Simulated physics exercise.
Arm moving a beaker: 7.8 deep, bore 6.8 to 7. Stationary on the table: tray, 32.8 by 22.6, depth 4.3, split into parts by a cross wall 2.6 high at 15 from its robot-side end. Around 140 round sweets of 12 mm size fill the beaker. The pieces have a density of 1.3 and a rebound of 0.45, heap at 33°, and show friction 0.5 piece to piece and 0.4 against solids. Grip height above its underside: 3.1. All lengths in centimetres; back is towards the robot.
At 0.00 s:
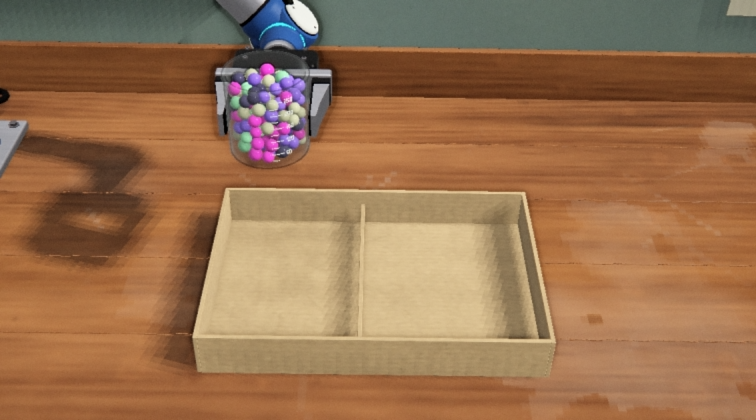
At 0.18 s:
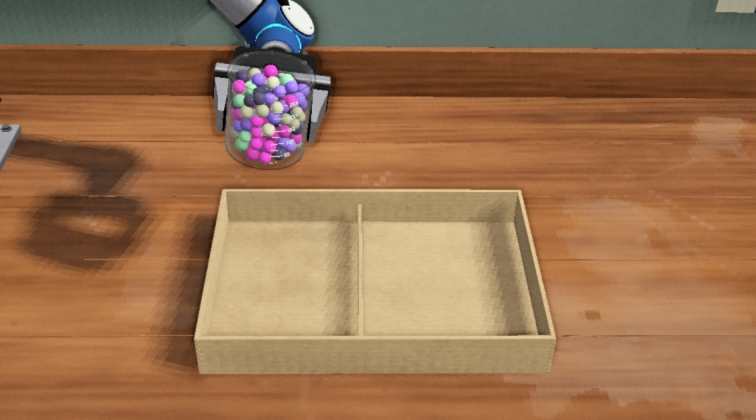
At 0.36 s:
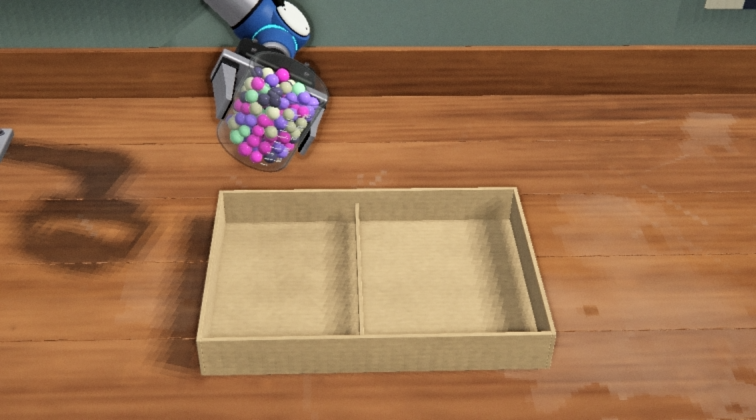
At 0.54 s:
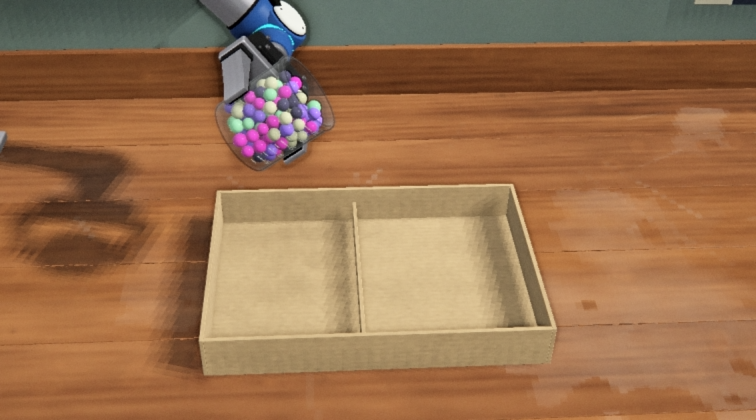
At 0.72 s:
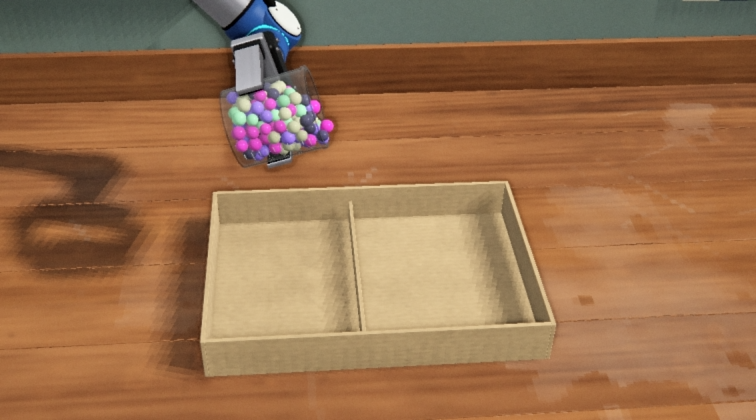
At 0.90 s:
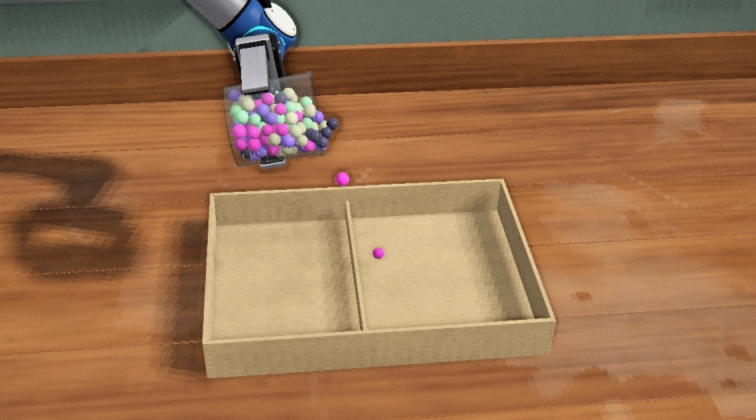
At first, a robot arm holds a clear beaker full of pink, purple, green and dark balls upright behind an empty, divided wooden tray. The arm steadily tilts the beaker to the right until it lies nearly on its side. One pink ball then drops into the tray's right section, and another is just outside the beaker's mouth, near the back rim.
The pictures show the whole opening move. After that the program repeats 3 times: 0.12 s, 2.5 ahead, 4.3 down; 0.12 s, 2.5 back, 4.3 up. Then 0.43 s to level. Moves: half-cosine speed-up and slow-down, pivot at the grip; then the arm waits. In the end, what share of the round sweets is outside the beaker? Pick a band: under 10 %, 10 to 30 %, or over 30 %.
Over 30 %.
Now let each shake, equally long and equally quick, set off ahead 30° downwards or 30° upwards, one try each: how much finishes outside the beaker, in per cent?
Some 70 and 95 per cent.
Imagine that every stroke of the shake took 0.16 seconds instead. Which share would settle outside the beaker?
Then roughly 30 percent.
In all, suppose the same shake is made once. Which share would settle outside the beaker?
I'd expect something close to 25 per cent.
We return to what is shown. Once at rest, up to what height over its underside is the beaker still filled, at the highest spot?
Around 6.0 centimetres above the underside.
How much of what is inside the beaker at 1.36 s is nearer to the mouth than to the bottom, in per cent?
Around 40 per cent of it.
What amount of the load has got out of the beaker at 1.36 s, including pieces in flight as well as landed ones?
Near 30 in a hundred parts have gone so far.
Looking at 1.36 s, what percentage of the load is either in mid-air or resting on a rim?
Estimated fraction: Near 7 %.
After 1.36 s, tilted 82° forward, highest piece 23 above the table; 102 in the beaker, 30 in the far-side part, 2 in the robot-side part, 10 in flight or on a rim.
After 1.82 s, tilted 46° forward, highest piece 23 above the table; 86 in the beaker, 48 in the far-side part, 9 in the robot-side part, 1 in flight or on a rim.
After 2.25 s, level, highest piece 25 above the table; 86 in the beaker, 49 in the far-side part, 9 in the robot-side part.
After 3.30 s, level, highest piece 24 above the table; 86 in the beaker, 49 in the far-side part, 9 in the robot-side part.
At rest, 86 in the beaker, 49 in the far-side part, 9 in the robot-side part. That is 40 % outside the beaker.
